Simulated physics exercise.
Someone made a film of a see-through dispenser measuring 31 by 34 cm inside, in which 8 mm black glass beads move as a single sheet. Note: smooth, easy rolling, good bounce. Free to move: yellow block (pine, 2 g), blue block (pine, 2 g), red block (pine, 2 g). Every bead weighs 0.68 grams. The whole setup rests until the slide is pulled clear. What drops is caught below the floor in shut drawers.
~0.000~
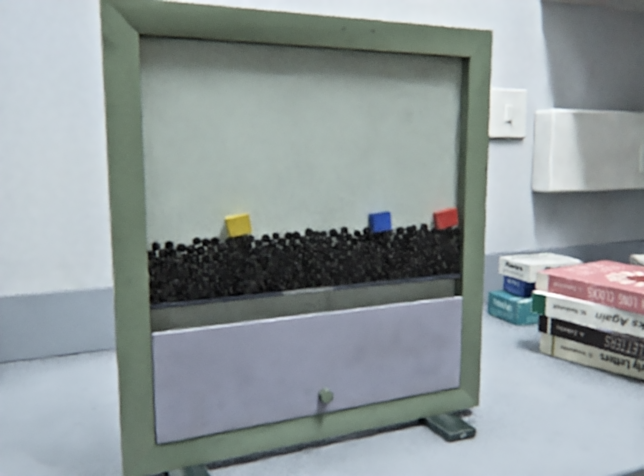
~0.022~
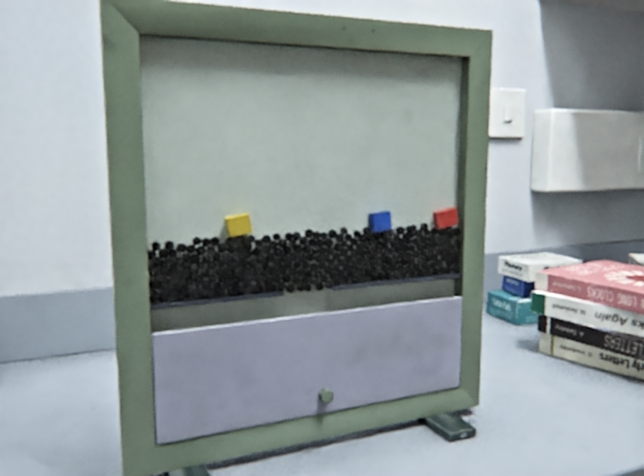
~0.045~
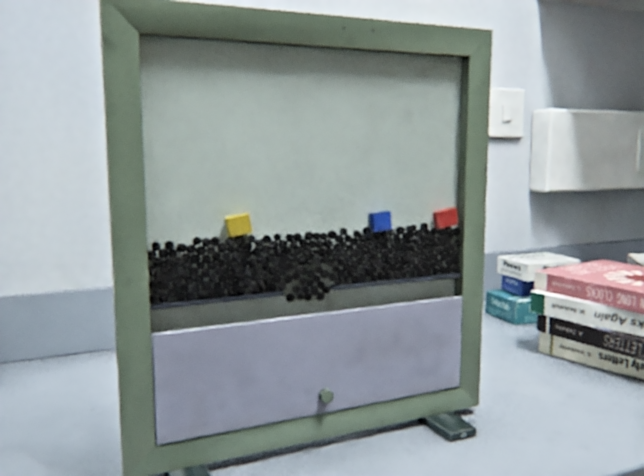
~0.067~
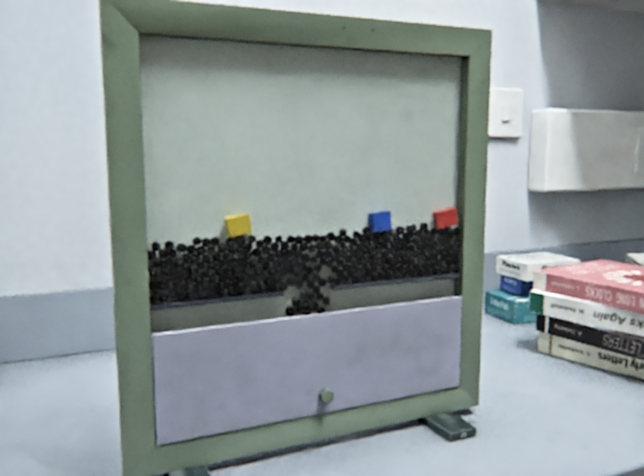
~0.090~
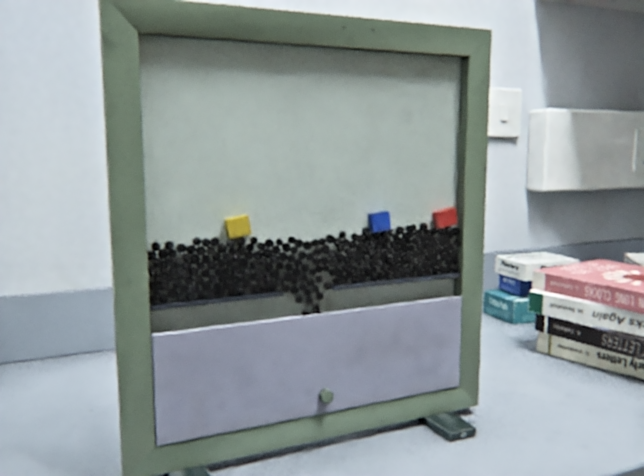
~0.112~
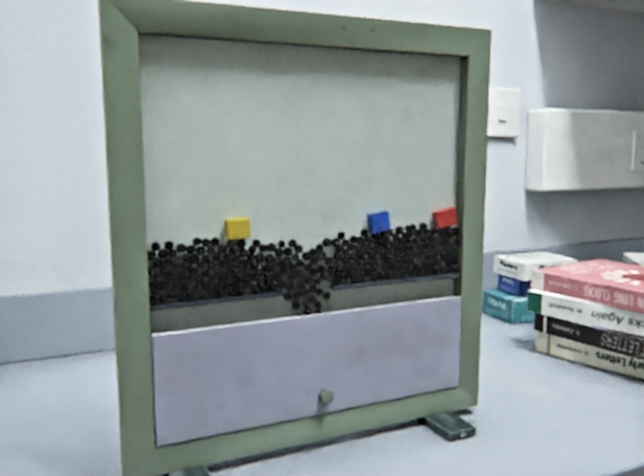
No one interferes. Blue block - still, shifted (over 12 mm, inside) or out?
Falls free.
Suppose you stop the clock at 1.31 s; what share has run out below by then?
55 per cent or thereabouts.
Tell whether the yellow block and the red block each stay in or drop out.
Yellow block gone, red block still there.
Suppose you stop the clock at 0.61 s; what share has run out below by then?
Close to 40 percent at that point.
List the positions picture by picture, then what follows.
The first frame shows about 260 beads; load centre (319, 258); yellow block (238, 225) tilted 10°; blue block (380, 222) tilted 6°; red block (446, 218) tilted 10°; slide (277, 293) to (336, 287).
The second frame shows load centre (318, 258); 0 out.
The third frame shows load centre (318, 261); 6 out.
The fourth frame shows load centre (323, 262); 12 out.
The fifth frame shows load centre (324, 261); 16 out.
The sixth frame shows load centre (322, 256); 25 out; yellow block (238, 229); blue block (379, 222) tilted 8°; red block (445, 218) tilted 10°.
After 0.26 s, 25 % are out; yellow block moved 1.6 cm; blue block moved 1.0 cm tilted 20°; red block moved 0.0 cm tilted 10°.
After 0.61 s, 40 % are out; yellow block moved 11.7 cm tilted 88°; blue block moved 7.9 cm tilted 32°; red block moved 0.0 cm tilted 10°.
After 1.31 s, 55 % are out; yellow block below the floor; blue block below the floor; red block moved 0.4 cm tilted 8°.
All still by 3.3 s, 60 % are out; yellow block below the floor; blue block below the floor; red block moved 0.4 cm tilted 8°.
